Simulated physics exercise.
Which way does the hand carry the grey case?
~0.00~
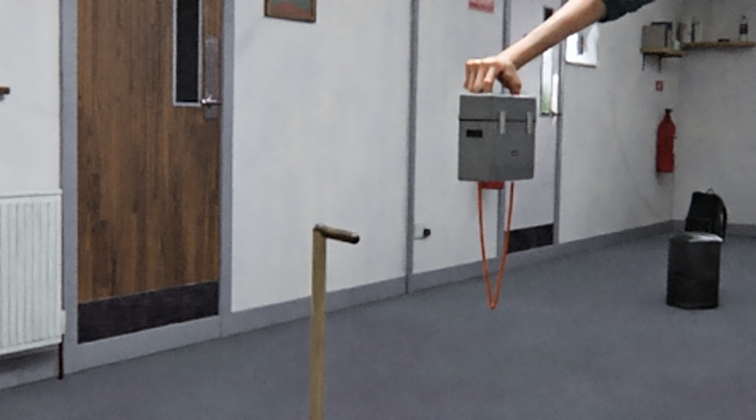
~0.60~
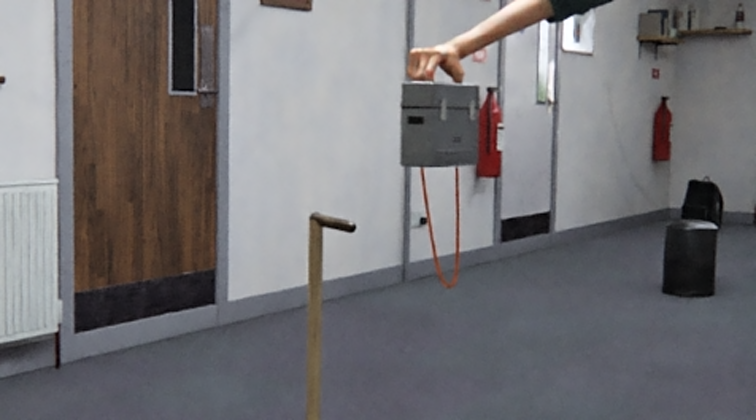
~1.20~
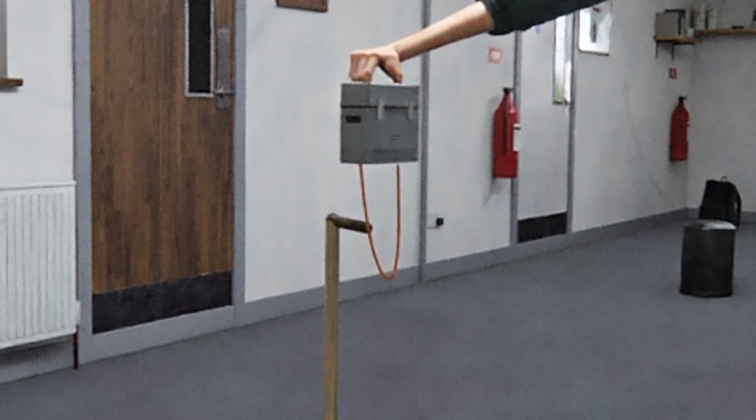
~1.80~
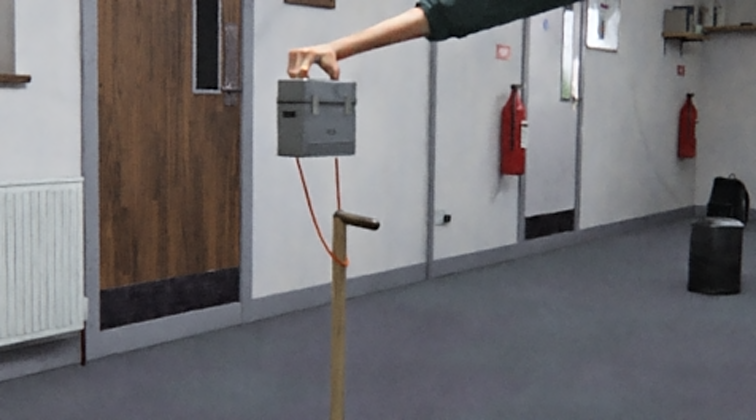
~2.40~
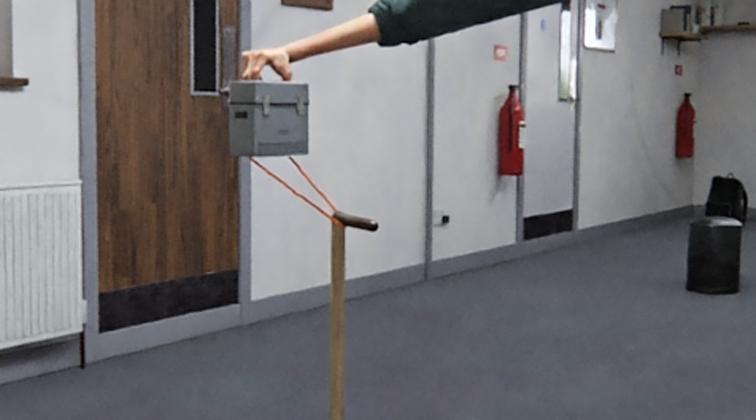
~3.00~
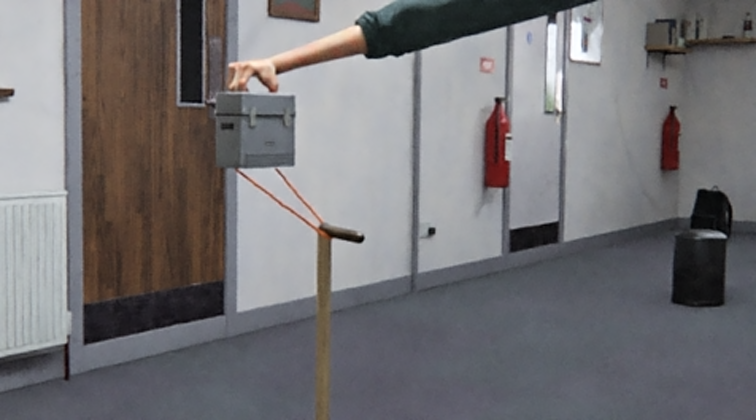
The hand carries the grey case to the left, over the short post and a little beyond it.
